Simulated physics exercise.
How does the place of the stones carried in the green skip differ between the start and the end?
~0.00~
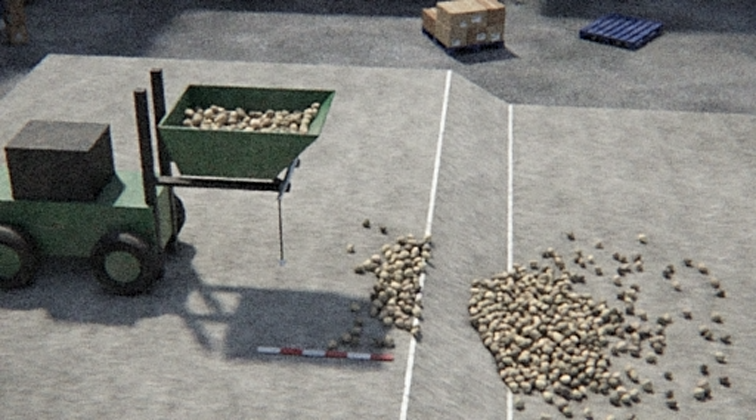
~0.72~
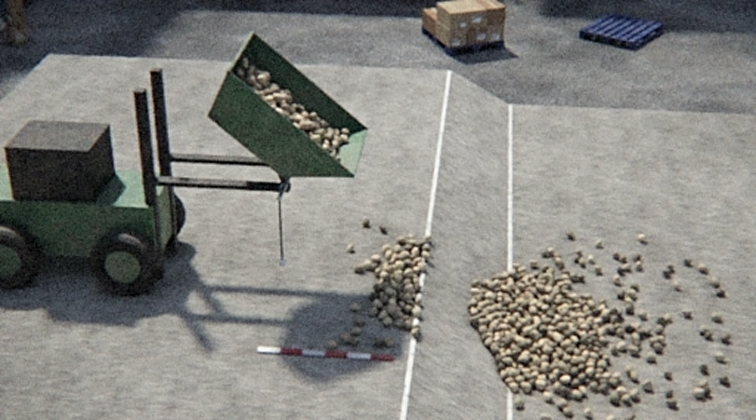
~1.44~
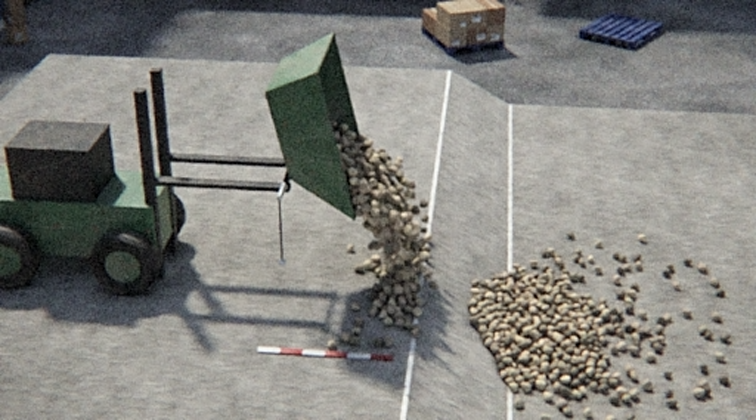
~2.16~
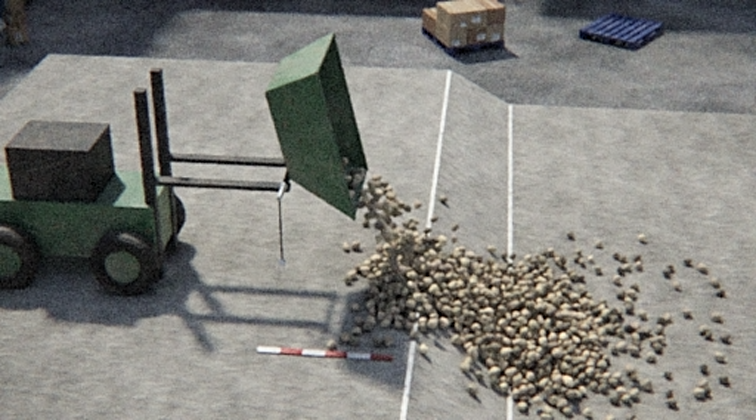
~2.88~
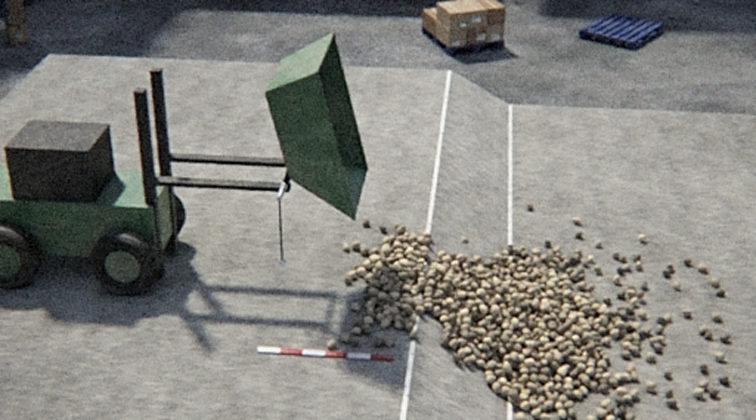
At the start they sat up in the raised skip, and at the end they lay lower down and further right, spread over the ground and the slope among the stones that were already there.
A green forklift-like vehicle tipped its raised skip steeply to the right, and the stones poured out onto the ground and down the slope between the white lines. The skip ended empty and still tilted, with the fallen stones joining the two earlier heaps.
